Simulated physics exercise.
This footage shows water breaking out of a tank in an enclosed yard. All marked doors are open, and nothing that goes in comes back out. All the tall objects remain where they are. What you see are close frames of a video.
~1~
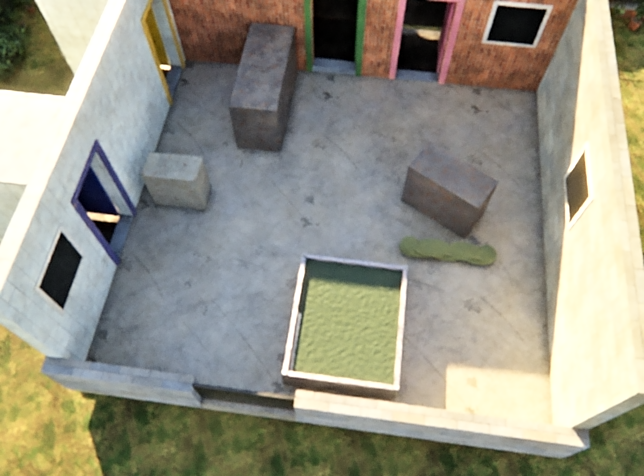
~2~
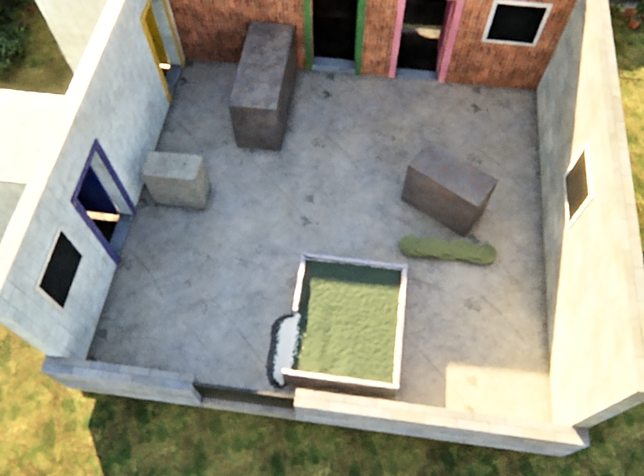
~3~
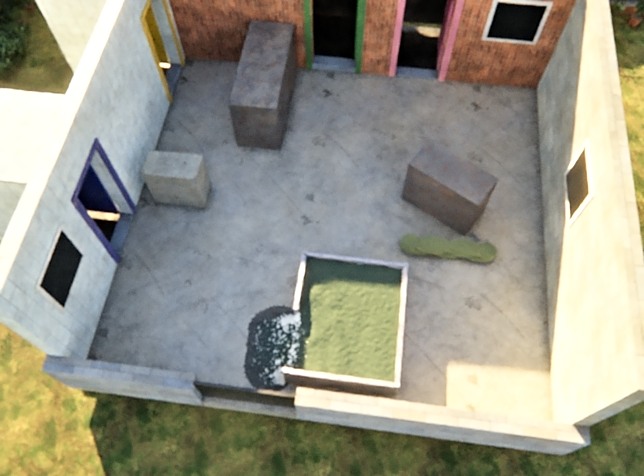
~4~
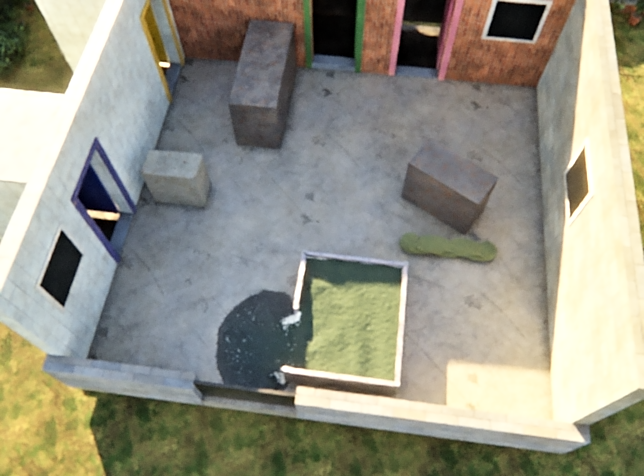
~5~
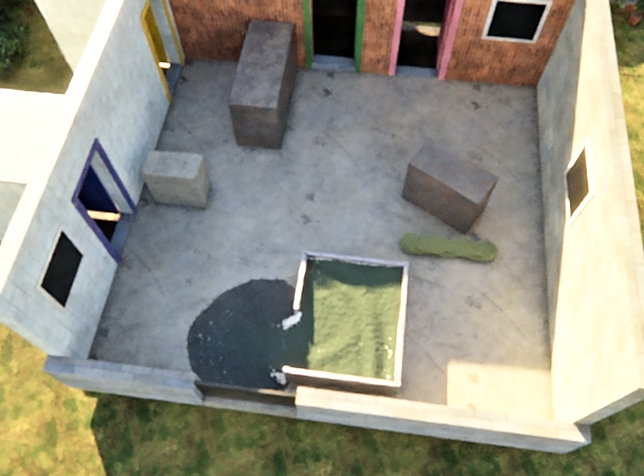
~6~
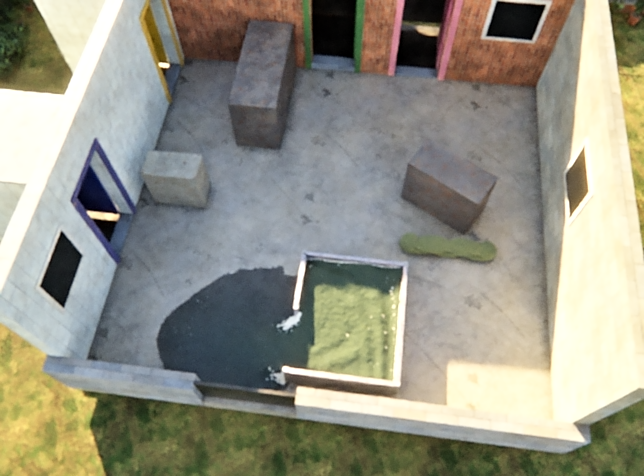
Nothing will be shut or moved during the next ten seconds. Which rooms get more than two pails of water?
Yellow door: No more than two buckets. Pink door: No more than two buckets. Green door: No more than two buckets. Blue door: More than two buckets.
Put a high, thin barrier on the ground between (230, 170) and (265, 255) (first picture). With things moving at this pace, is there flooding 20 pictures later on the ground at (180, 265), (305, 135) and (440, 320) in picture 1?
In order: Soaked, untouched, untouched.
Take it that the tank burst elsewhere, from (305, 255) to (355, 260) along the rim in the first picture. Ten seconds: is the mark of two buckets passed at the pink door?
Result for pink: It tops the limit.
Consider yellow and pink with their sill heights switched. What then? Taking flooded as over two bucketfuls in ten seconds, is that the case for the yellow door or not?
After the swap, yellow ends up over.
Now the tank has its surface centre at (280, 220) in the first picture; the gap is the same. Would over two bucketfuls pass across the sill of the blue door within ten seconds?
Blue: Overshoots.
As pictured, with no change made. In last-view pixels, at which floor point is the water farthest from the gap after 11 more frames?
The front's farthest point is close to (134, 215).
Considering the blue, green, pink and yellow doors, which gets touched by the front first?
That would be the door marked blue, ahead of the rest.
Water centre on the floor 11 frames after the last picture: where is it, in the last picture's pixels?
The balance point is around (265, 329).
A moment on, water covers 15 % of the floor; the yellow door not reached, the pink door not reached, the green door not reached, the blue door not reached.
Next, water covers 20 % of the floor; the yellow door not reached, the pink door not reached, the green door not reached, the blue door under two buckets in.
Then, water covers 25 % of the floor; the yellow door not reached, the pink door not reached, the green door not reached, the blue door over two buckets in.
Later, water covers 45 % of the floor; the yellow door wet at the sill, nothing in, the pink door not reached, the green door not reached, the blue door far over two buckets in.
In the end, water covers 60 % of the floor; the yellow door wet at the sill, nothing in, the pink door not reached, the green door not reached, the blue door far over two buckets in.
